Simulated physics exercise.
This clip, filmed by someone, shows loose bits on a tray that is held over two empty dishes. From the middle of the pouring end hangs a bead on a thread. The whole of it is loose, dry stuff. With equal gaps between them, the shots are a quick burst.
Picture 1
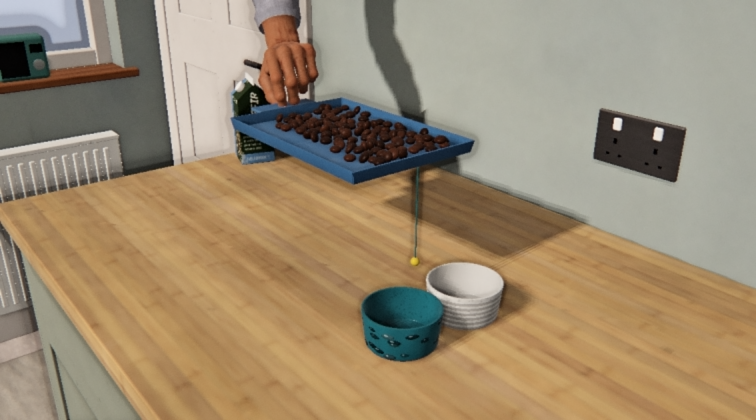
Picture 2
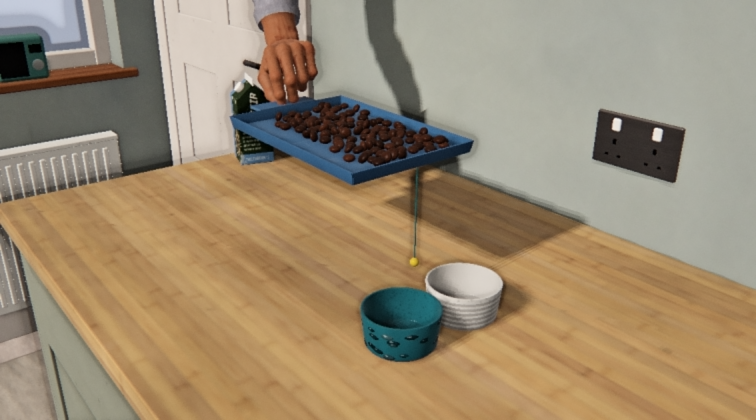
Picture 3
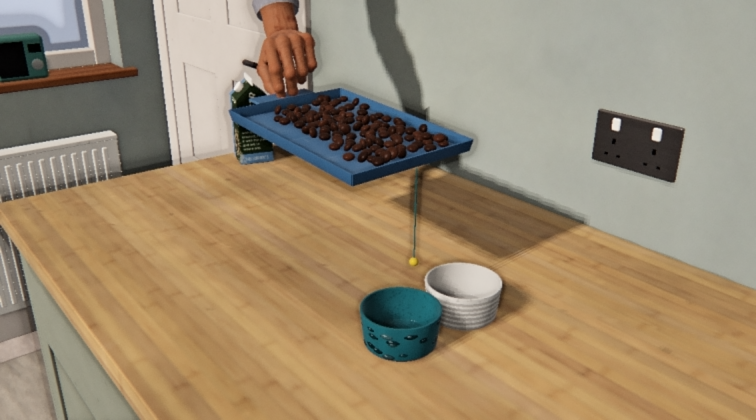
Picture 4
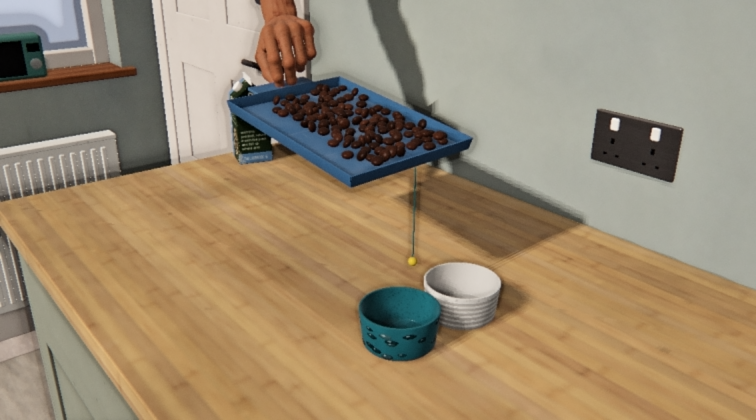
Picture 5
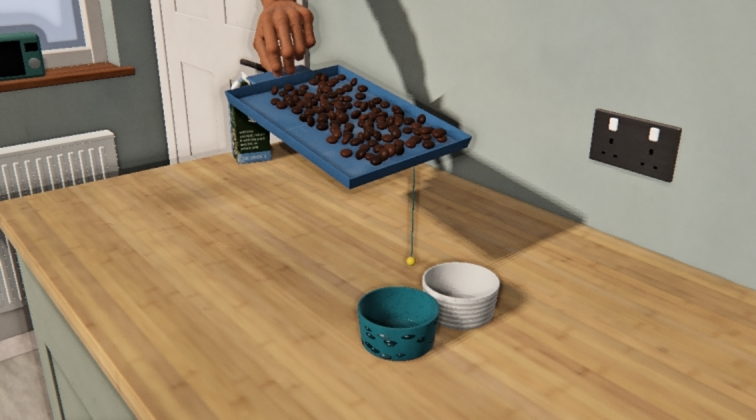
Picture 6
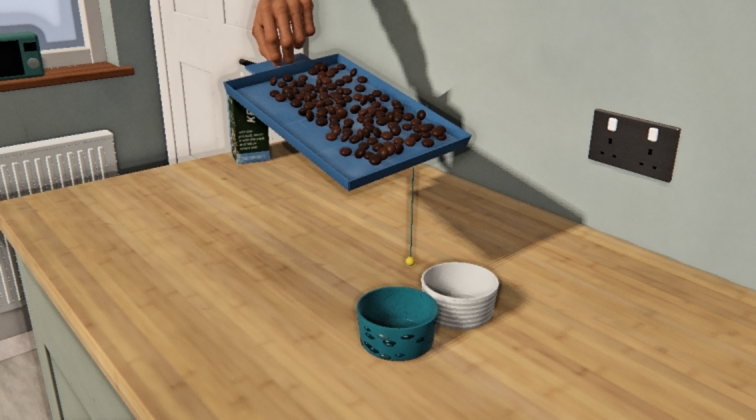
At the start, a hand holds a blue tray of small dark brown pieces nearly level above a wooden counter, with a yellow bead hanging over a teal dish and a white dish. The hand then gradually raises the tray's far end, tilting it slightly toward the dishes, while the pieces barely shift.
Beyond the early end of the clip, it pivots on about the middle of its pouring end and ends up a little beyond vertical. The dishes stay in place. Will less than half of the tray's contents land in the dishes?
No, more than half gets in.
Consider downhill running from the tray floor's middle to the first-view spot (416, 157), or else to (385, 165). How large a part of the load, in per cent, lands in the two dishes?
Respectively close to 70 and 80 in a hundred.
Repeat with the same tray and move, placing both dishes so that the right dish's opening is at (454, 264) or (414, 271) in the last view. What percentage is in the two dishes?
40 and 40 %.
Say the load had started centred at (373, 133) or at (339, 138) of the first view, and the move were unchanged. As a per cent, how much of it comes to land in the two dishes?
Share in order: Roughly 70 %, 70 %.
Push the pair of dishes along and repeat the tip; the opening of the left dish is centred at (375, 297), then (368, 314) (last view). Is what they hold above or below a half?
One: The larger part. Two: Above a half.
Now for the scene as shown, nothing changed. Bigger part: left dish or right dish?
That's the left side.
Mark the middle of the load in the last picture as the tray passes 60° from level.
The middle of the pieces sits at roughly (371, 153).
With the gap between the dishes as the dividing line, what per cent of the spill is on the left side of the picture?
It comes to about 80 percent.
Soon, tray tipped steeply; most on the tray; a stray few in the left dish; a small part in the air.
A while on, tray tipped past a quarter turn; a small part on the tray; about half in the left dish; a small part in the right dish; about a quarter outside both; a small part in the air.
Towards the end, tray tipped past a quarter turn; about two thirds in the left dish; a small part in the right dish; about a third outside both.
Finally, tray tipped past a quarter turn; about two thirds in the left dish; a small part in the right dish; about a third outside both.
